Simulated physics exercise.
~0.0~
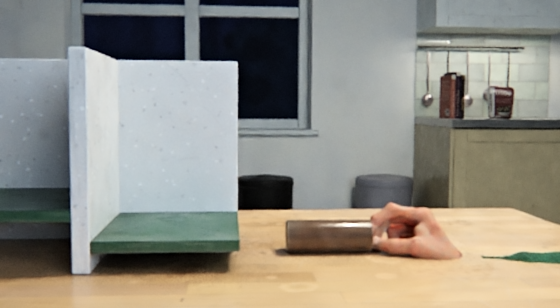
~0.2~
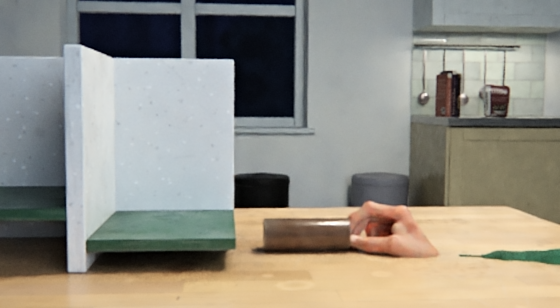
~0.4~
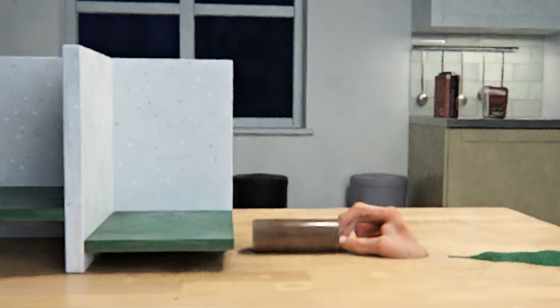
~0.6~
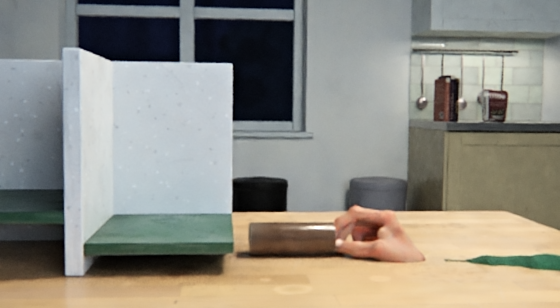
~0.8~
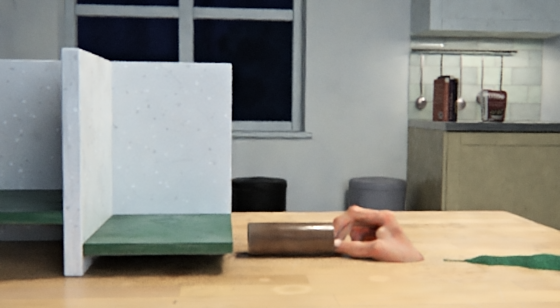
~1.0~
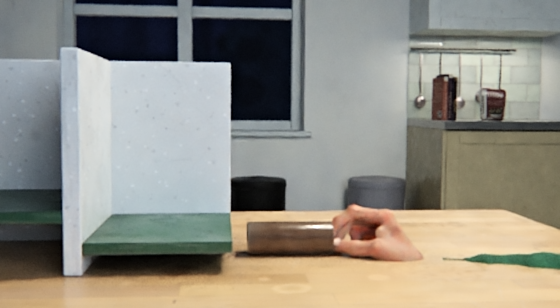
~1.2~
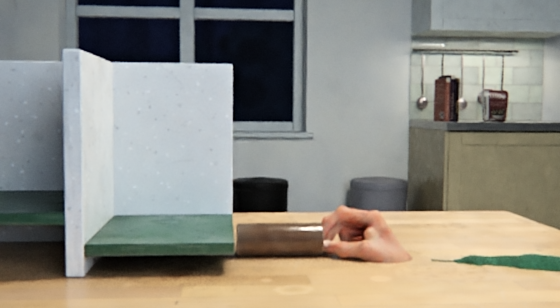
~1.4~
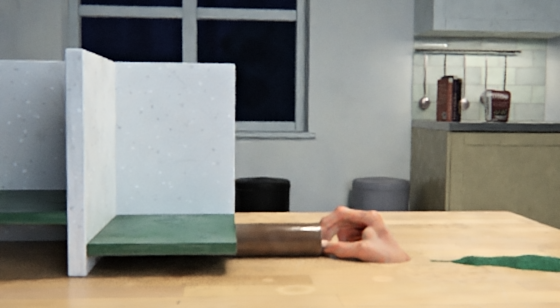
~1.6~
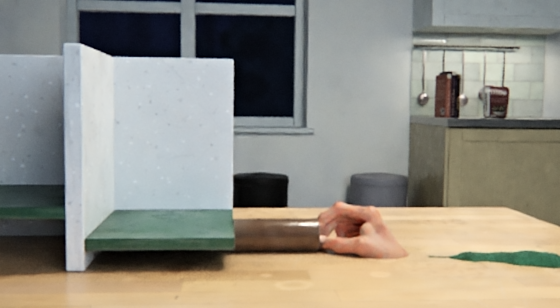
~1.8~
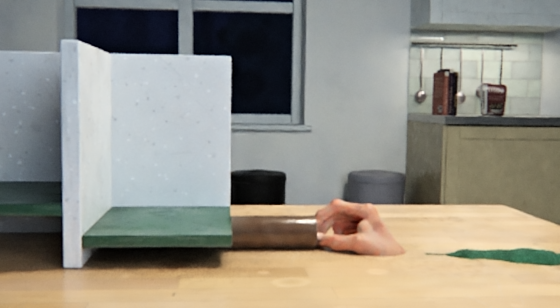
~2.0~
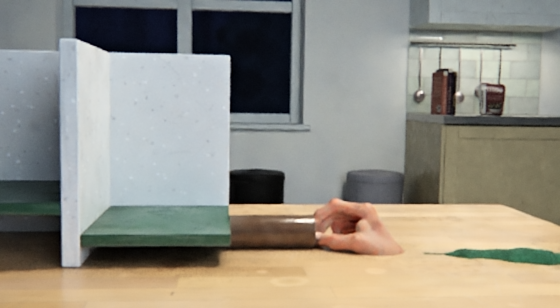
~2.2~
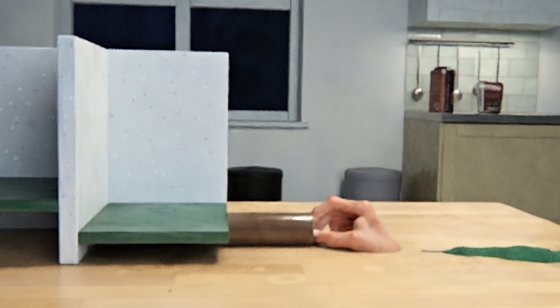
At first, a hand holds a dark brown cylinder on its side on a wooden table, to the right of a low green shelf with pale speckled panels. The hand slides the cylinder slowly left towards the shelf, closing most of the gap. It pauses just short of the green ledge, then nudges the cylinder a little farther left. The cylinder reaches the opening at the shelf's right edge and stops there, too tall to pass beneath. It ends caught against the edge, with the hand still holding its right end.
